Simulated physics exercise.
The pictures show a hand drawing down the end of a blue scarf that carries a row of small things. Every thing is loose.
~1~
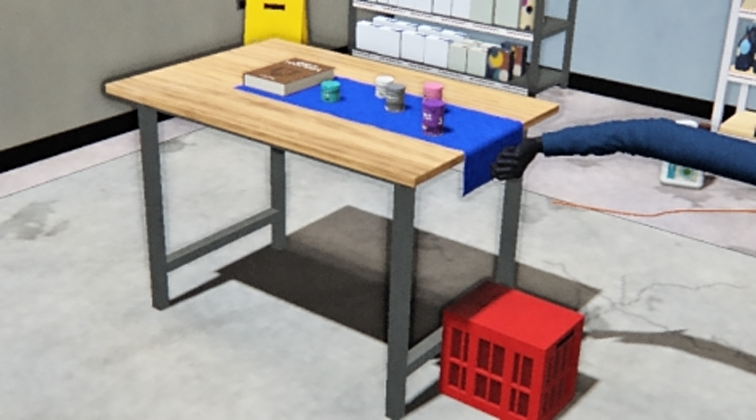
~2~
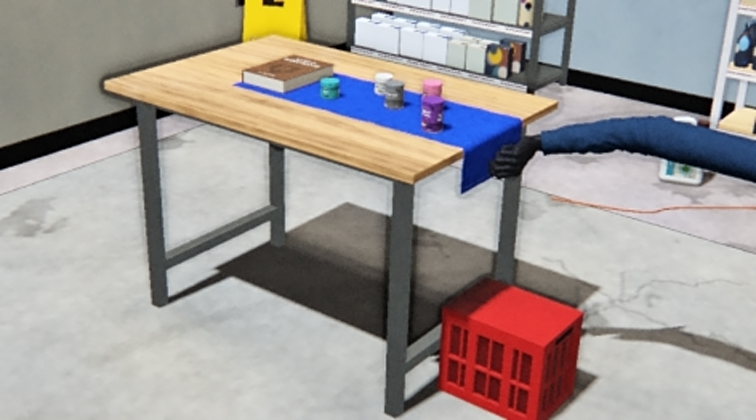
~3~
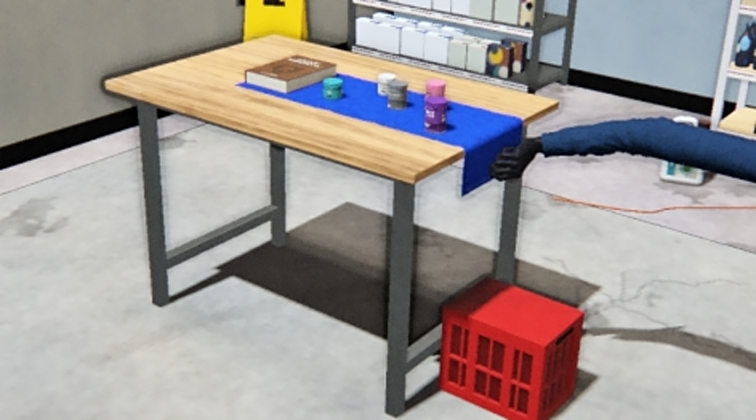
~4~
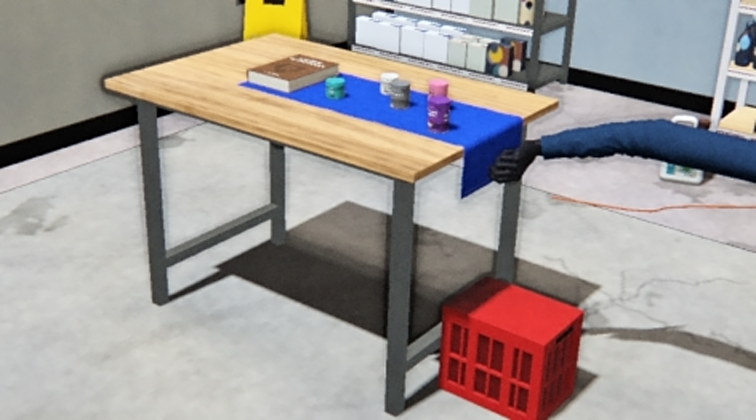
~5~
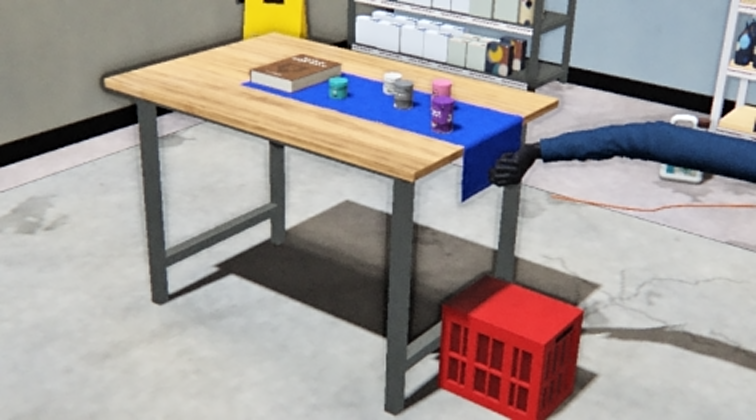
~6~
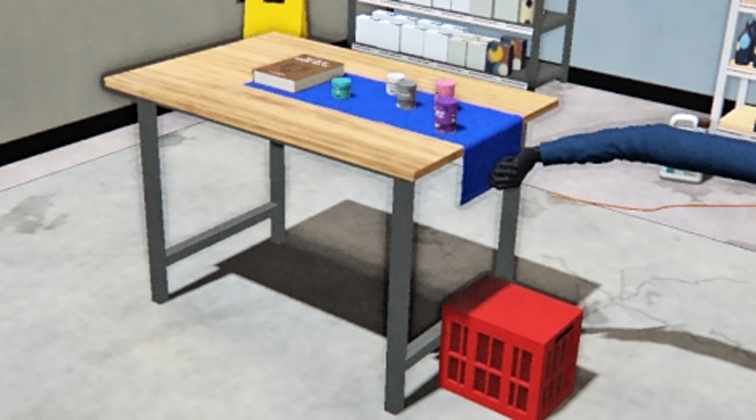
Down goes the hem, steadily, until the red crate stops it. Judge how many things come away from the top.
Okay, the things that come down total three by my count.
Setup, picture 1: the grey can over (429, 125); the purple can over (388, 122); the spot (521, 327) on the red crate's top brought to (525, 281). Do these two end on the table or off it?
Result: Grey can gone, purple can still there.
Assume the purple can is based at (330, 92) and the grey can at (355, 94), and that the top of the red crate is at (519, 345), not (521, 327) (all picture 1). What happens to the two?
The purple can? Safe. The grey can? Safe.
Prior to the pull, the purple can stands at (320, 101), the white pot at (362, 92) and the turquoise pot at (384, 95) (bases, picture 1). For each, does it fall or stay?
I'd say the purple can hangs on, the white pot hangs on, and the turquoise pot hangs on.
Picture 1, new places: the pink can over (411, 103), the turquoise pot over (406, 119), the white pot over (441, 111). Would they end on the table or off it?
The pink can tumbles off; the turquoise pot drops off; the white pot comes down.
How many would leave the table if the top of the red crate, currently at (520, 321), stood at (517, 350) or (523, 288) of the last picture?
Counts: 4 / 2.
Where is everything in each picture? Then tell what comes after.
In the first picture, hem (462, 197); purple can (434, 103); pink can (433, 85); grey can (396, 86); white pot (385, 79); turquoise pot (331, 84); top of the crate (520, 327).
In the second picture, hem (461, 194); purple can (434, 99).
In the third picture, hem (462, 197); pink can (436, 82).
In the fourth picture, hem (461, 199); grey can (401, 83); top of the crate (520, 322).
In the fifth picture, hem (461, 203); white pot (393, 75).
In the sixth picture, hem (460, 206); purple can (447, 100); pink can (446, 82); grey can (407, 83); white pot (396, 76); turquoise pot (342, 80).
Soon after, hem near (487, 247); purple can gone.
Then, hem near (486, 283); purple can and pink can gone.
At rest, hem on the crate; purple can, pink can and grey can gone. The table loses three.
